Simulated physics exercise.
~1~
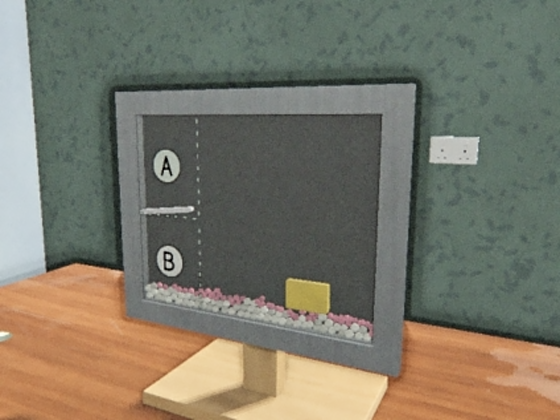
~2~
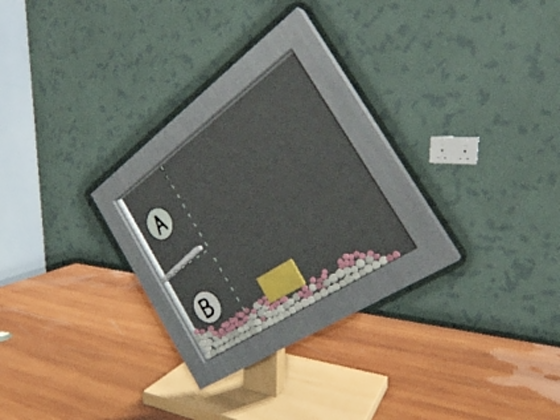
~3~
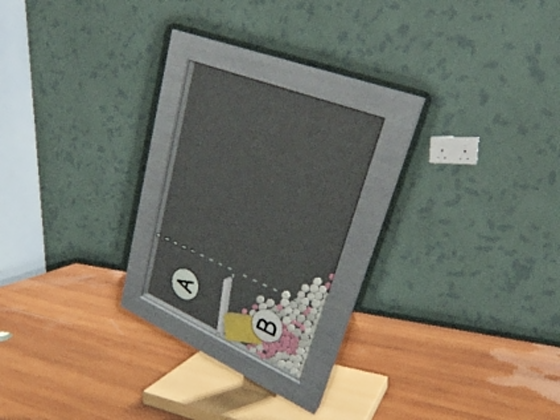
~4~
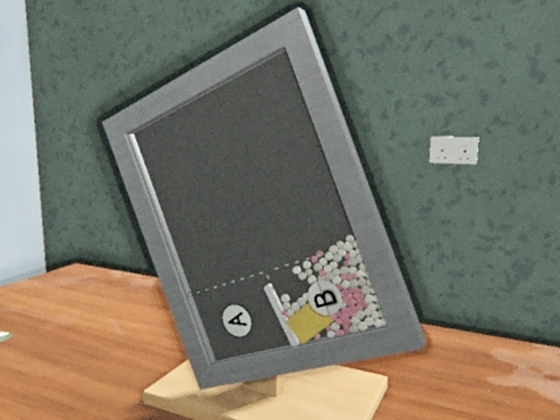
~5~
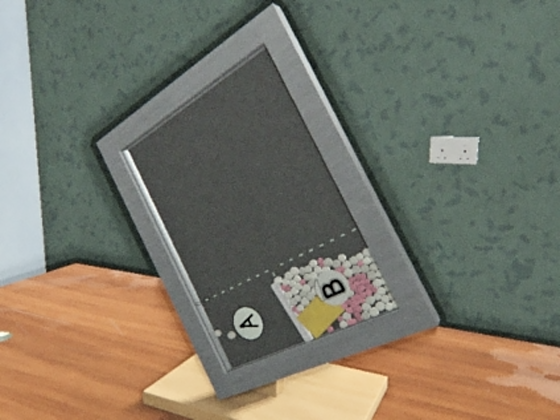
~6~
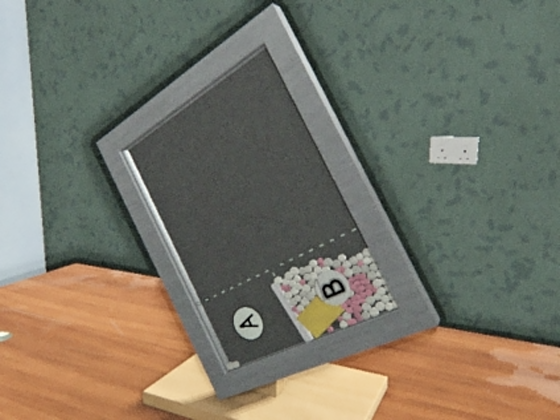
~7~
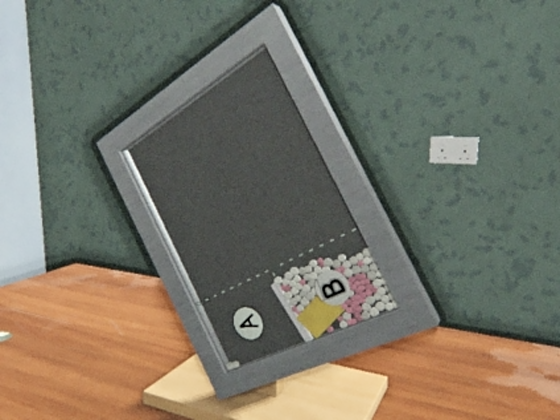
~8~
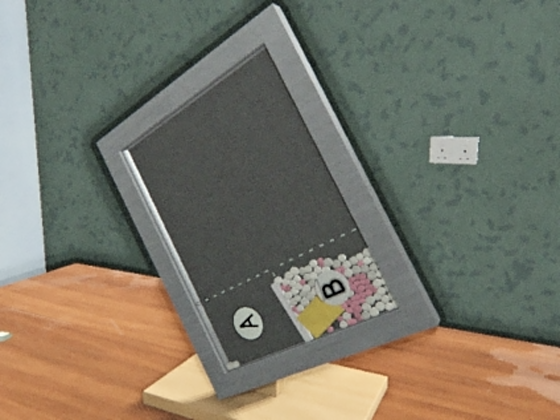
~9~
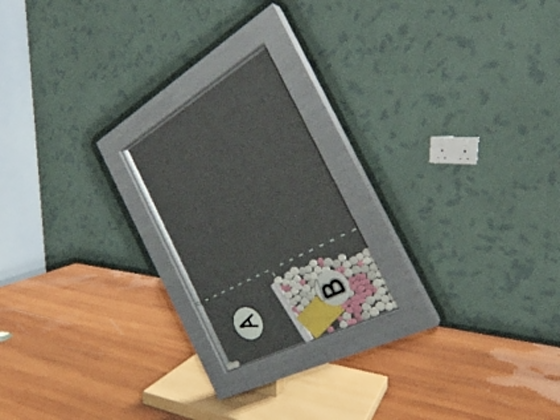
Framed case on a wooden stand turning anticlockwise, white and pink beads and a yellow block sliding into pocket B and settling.
